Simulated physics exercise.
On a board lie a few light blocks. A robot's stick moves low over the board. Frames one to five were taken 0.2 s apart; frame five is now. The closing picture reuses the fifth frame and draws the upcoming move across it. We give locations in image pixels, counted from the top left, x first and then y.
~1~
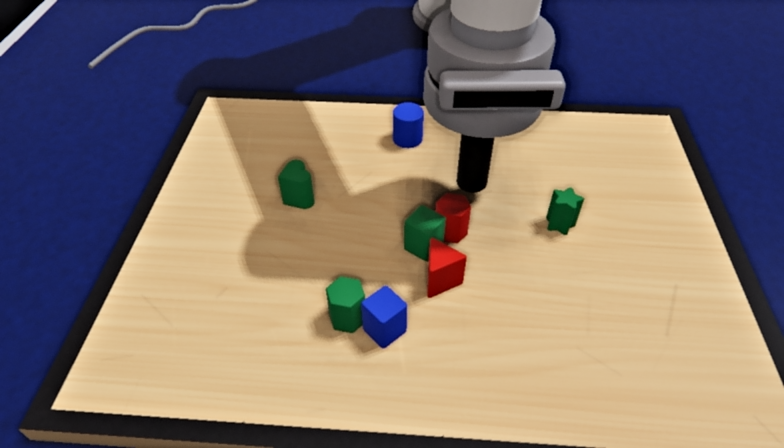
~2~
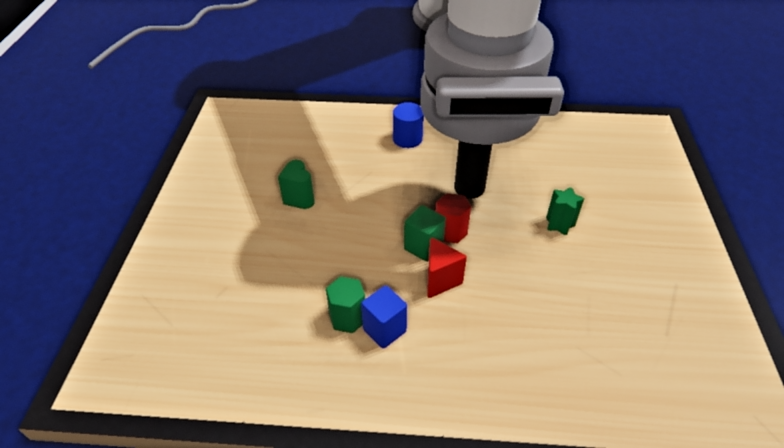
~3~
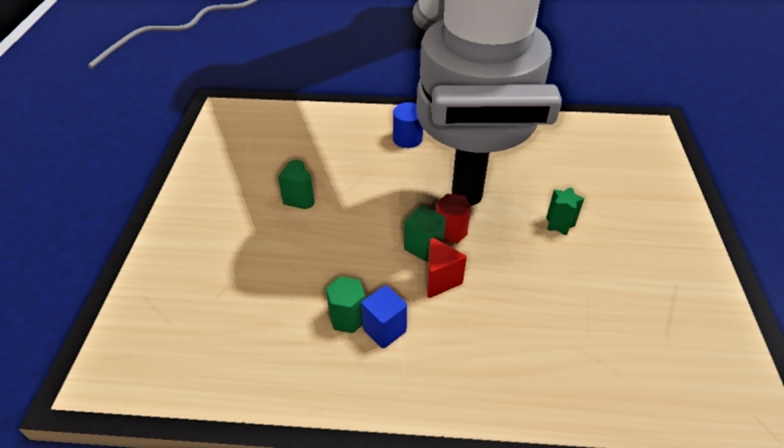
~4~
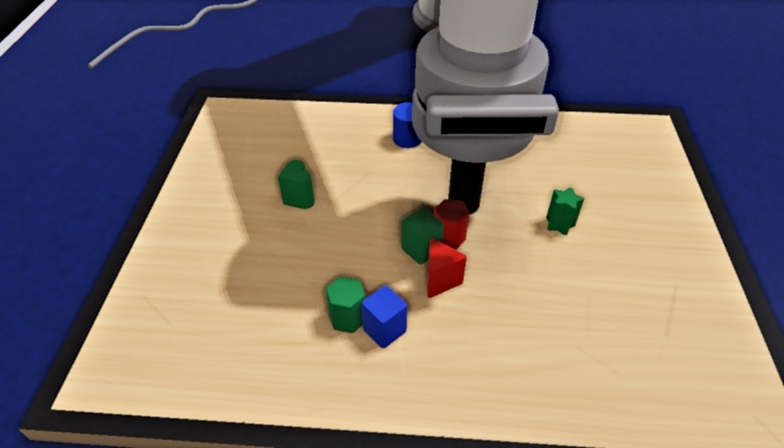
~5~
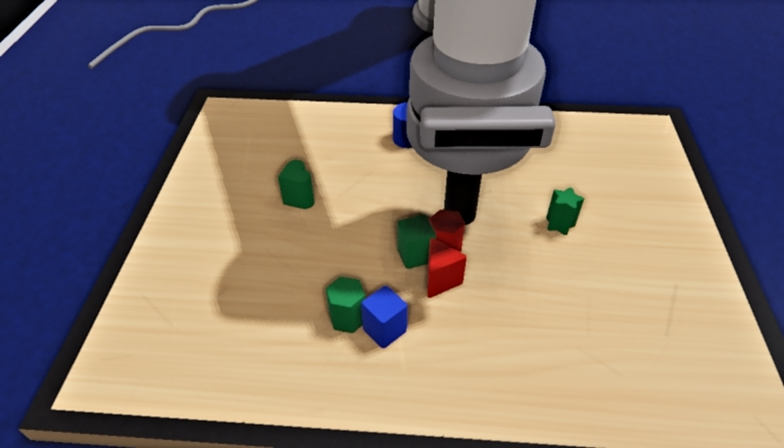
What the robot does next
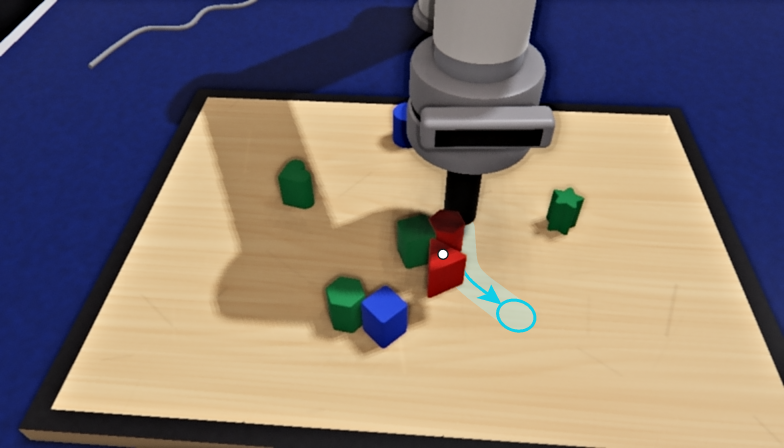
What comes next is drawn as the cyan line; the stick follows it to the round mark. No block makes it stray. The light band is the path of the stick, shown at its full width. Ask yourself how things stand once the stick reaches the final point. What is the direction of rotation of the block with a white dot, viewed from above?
The twist is anticlockwise.
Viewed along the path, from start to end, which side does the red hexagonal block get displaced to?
With start-to-end as forward, it shifts right.
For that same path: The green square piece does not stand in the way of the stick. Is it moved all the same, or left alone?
It shifts.
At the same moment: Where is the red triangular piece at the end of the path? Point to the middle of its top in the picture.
(432, 275)
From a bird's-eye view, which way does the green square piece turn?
Spin direction: Clockwise.
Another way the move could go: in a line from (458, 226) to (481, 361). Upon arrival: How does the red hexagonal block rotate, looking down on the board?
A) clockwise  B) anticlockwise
The one that fits is A, clockwise.
Drawn move, from (458, 226) through (460, 258) and (480, 288) to (516, 315); the dot is on the red triangular piece.
On the path given first. One third of the way, stick (461, 247); green square piece (406, 231), turned 40° clockwise; red triangular piece (434, 271), turned 35° anticlockwise; red hexagonal block (436, 246), turned 50° clockwise.
Two thirds of the way, stick (482, 277); green square piece (406, 231), turned 40° clockwise; red triangular piece (432, 275), turned 30° anticlockwise; red hexagonal block (434, 251), turned 60° clockwise.
At the end, stick (519, 304); green square piece (406, 231), turned 40° clockwise; red triangular piece (432, 275), turned 30° anticlockwise; red hexagonal block (434, 251), turned 60° clockwise.
